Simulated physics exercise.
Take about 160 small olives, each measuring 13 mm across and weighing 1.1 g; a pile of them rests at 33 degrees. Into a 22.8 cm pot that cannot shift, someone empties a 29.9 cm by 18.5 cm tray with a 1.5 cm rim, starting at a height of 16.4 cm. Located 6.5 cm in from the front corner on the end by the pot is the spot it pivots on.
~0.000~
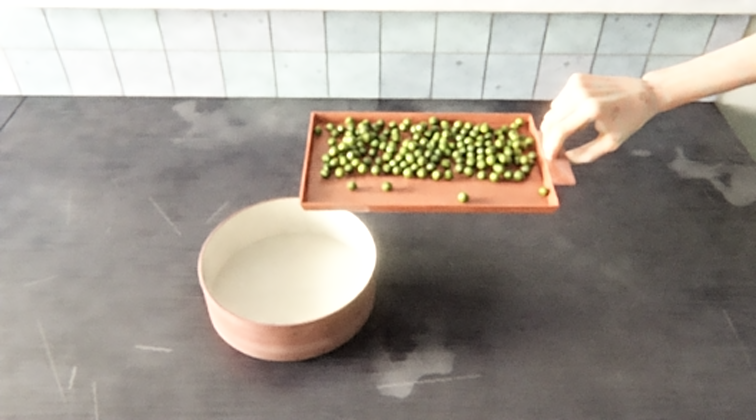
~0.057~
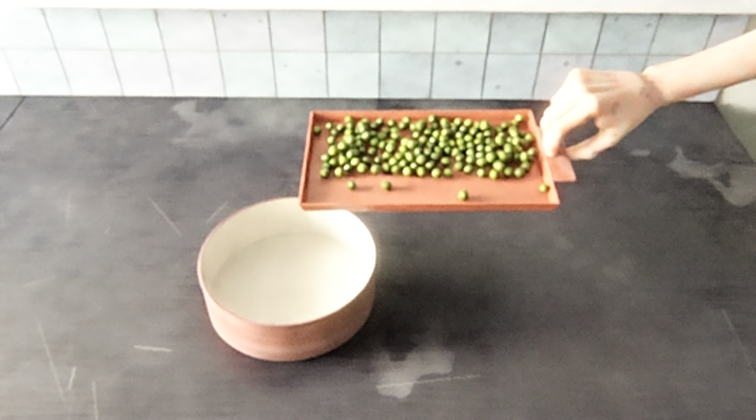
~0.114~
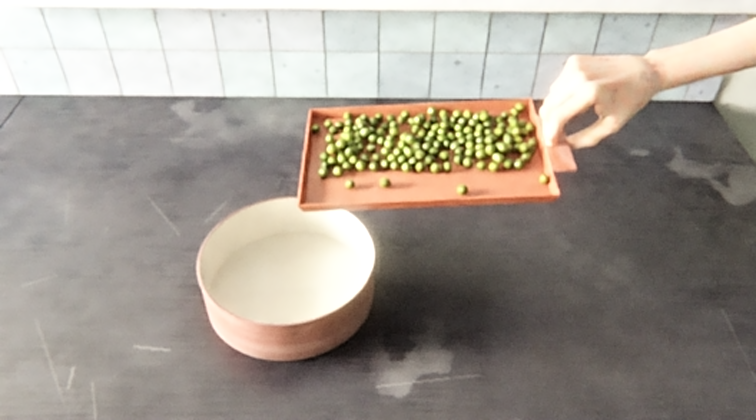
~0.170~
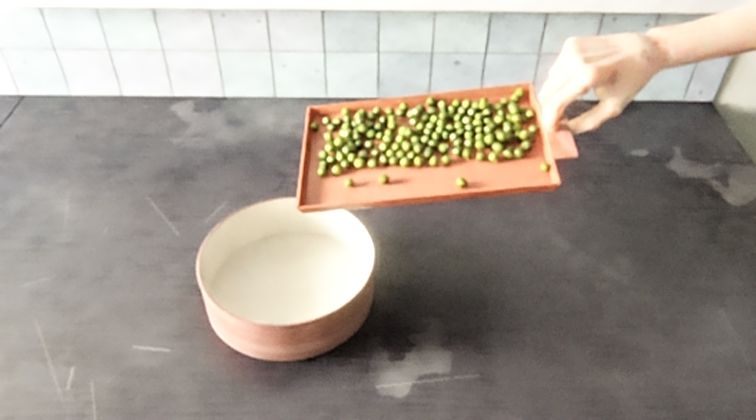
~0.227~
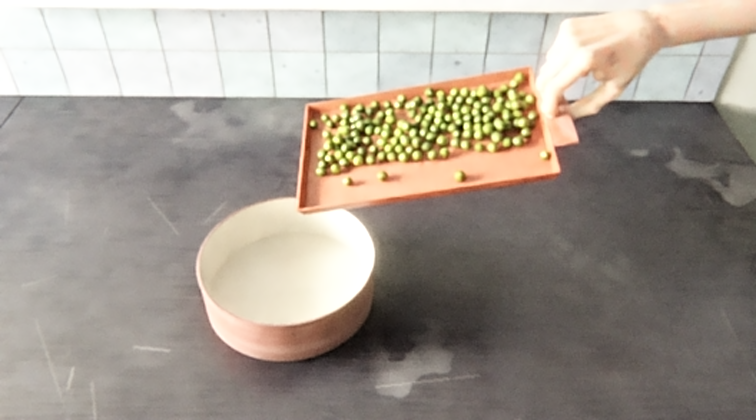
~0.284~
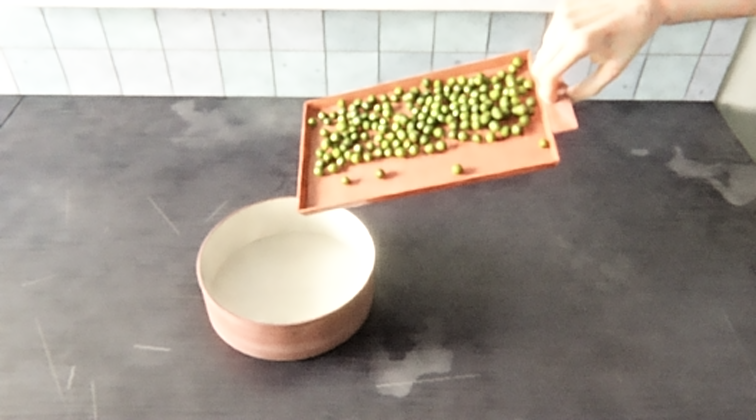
On a dark, scuffed countertop before a pale tiled wall, a hand holds a reddish tray of small green olives level, above and beside a round pot. The hand then raises the right end, slanting the tray down toward the pot at left, while the olives stay on it.
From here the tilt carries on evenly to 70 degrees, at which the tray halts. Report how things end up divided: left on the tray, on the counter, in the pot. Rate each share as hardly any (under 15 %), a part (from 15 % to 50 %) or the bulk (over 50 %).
Left on the tray: A part; counter: Hardly any; pot: The bulk.
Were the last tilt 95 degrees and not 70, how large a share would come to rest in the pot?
Around 100 per cent, then.
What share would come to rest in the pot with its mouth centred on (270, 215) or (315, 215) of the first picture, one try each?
Near 30 and 30 percent, one try each.
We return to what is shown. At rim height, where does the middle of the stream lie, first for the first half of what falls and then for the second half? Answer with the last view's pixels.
Roughly (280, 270) to begin with, later roughly (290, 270).
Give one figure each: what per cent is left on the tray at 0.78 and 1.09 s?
The figures go 90 and then 55.
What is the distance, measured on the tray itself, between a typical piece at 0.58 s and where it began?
By then it sits near 8 cm from where it began.
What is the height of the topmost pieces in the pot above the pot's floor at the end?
Some 2.5 cm.
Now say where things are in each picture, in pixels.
The first frame shows tray tilt 0 degrees, front corners at (304, 201) and (555, 203); middle of the pieces at (431, 148); pot at (289, 255).
The second frame shows tray tilt 1 degrees, front corners at (303, 202) and (555, 201); middle of the pieces at (431, 146).
The third frame shows tray tilt 5 degrees, front corners at (302, 203) and (555, 192), lowest corner left front; middle of the pieces at (430, 140).
The fourth frame shows tray tilt 9 degrees, front corners at (301, 205) and (556, 180), lowest corner left front; middle of the pieces at (428, 132).
The fifth frame shows tray tilt 14 degrees, front corners at (301, 207) and (555, 169), lowest corner left front; middle of the pieces at (427, 125).
The sixth frame shows tray tilt 19 degrees, front corners at (301, 208) and (554, 157), lowest corner left front; middle of the pieces at (424, 117); pot at (287, 254). The tray's pace is about 85 degrees a second.
After 0.58 s, tilt 44 degrees; the tray holds 100 %, the pot 0 %.
After 0.78 s, tilt 61 degrees; the tray holds 90 %, the pot 0 %.
After 1.09 s, tilt 70 degrees; the tray holds 55 %, the pot 45 %.
By 1.9 s all is still; tray 45 %, counter 0 %, pot 55 %.
